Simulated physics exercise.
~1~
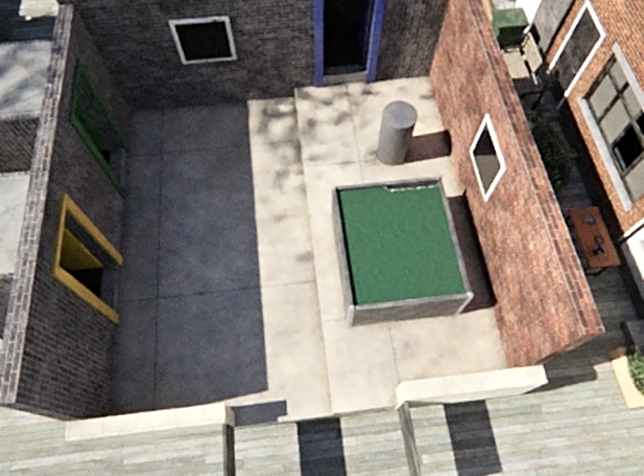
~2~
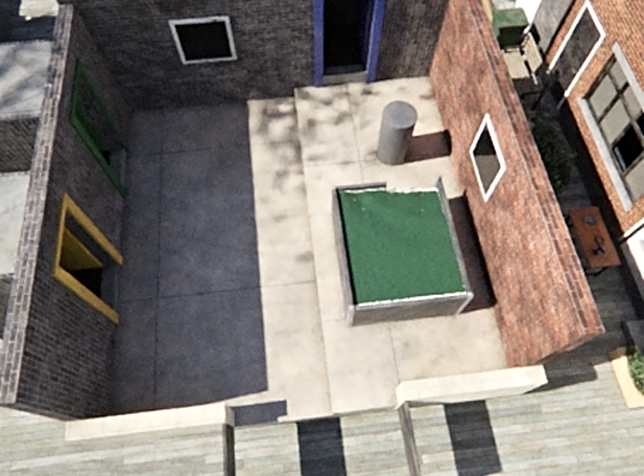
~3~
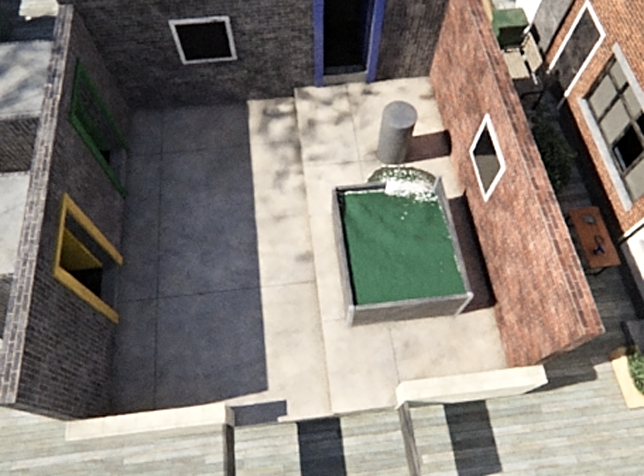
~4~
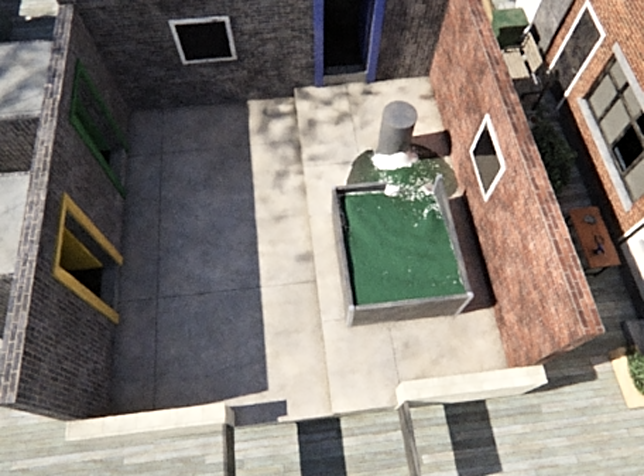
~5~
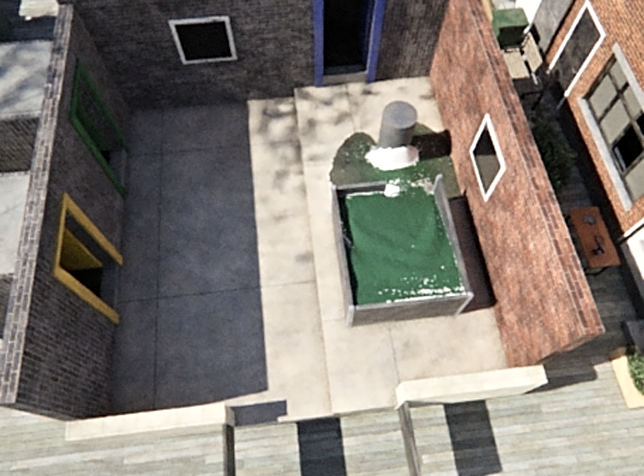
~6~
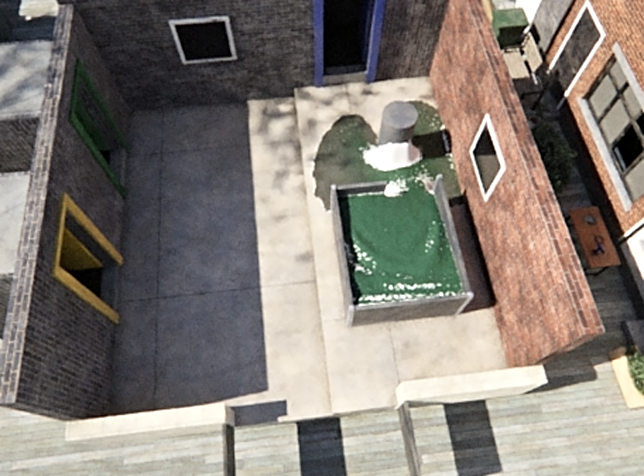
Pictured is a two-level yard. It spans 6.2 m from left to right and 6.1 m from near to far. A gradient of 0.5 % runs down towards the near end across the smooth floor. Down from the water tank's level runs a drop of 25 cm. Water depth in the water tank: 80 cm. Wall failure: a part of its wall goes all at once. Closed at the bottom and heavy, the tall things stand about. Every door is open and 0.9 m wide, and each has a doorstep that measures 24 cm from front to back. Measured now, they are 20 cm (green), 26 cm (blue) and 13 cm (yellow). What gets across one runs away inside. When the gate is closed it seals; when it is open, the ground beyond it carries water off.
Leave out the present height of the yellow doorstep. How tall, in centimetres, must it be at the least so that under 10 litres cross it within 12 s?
6 cm.
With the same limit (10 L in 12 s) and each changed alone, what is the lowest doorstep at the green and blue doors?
About 22 cm at green and about 12.0 cm at blue.
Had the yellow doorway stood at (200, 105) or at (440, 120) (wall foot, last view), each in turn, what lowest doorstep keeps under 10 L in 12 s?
Roughly 11.0 cm for the first and 26 cm for the second.
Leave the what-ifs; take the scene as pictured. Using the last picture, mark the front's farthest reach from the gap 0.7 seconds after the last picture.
Lab note: Front tip approx. at (271, 104).
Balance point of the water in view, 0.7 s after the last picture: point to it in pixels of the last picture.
Centre of the water: Approx. (392, 220) px.
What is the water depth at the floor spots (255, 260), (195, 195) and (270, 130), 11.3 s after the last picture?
In order: Around 6, 6 and 8 cm.
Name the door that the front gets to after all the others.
That's the yellow door, which comes last.
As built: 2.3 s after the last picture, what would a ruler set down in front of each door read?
Depths in cm: Green 5, blue 15, yellow 0.
Then, 0.7 s after the last picture water covers 20 % of the floor, deepest (52 cm) near (393, 167); it has not reached the yellow door.
Then, 2.3 s after the last picture water covers 55 % of the floor, deepest (32 cm) near (394, 176); it has not reached the yellow door.
Then, 11.3 s after the last picture water covers 90 % of the floor, deepest (14 cm) near (146, 421); 6 cm at the yellow door, 0 litres in over its 13 cm doorstep.
At the yellow door as built, the water peaked near 8 cm, 7.1 s after the last picture.
Run again over the same 12 s with other heights there, 23 litres in over 4.5 cm, 6 litres over 6.5 cm. The limit of 10 litres is kept from about 6 cm up.
